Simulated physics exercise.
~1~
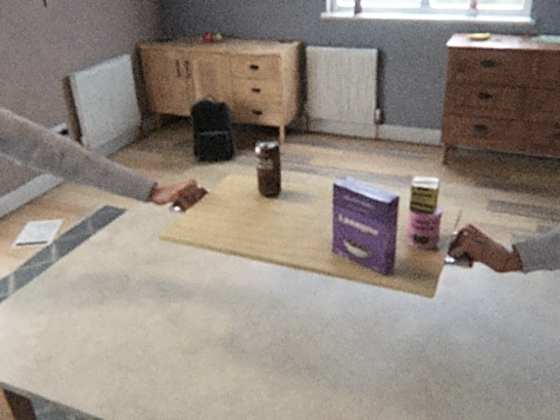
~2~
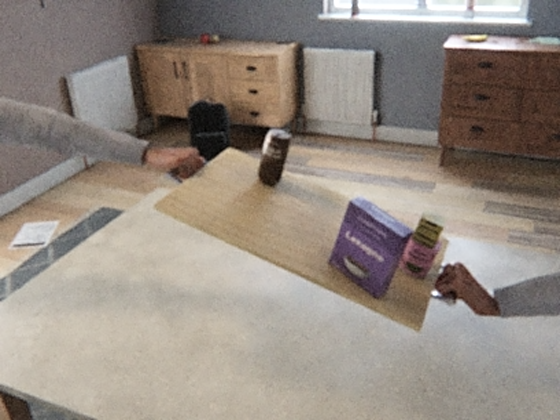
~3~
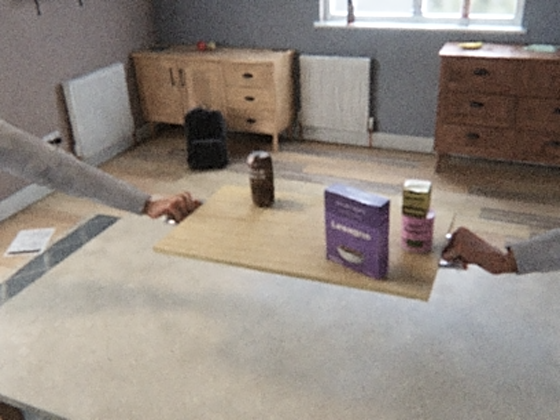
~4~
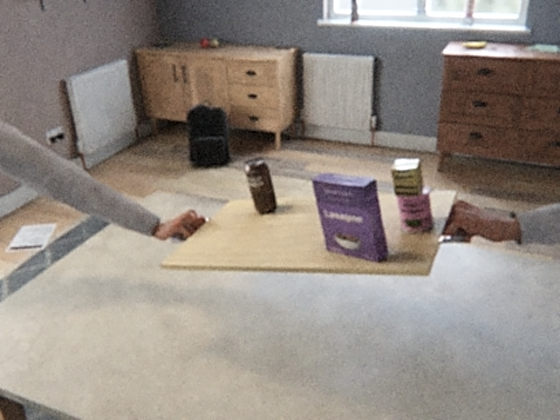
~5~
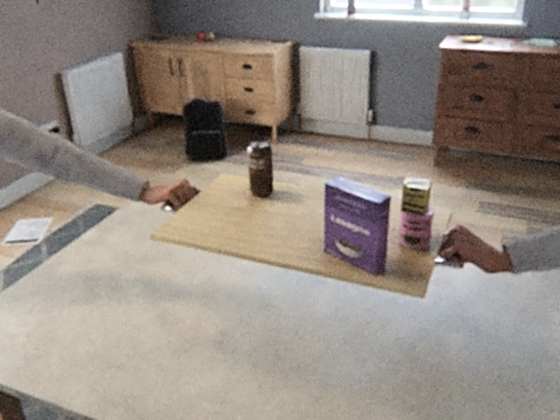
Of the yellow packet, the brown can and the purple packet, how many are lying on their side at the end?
None of them are lying on their side, as the yellow packet, the brown can and the purple packet are all still standing upright on the board.
Two hands tilting a board of purple packet, brown can and yellow packet on pink tin right, then left, then levelling it, all upright.
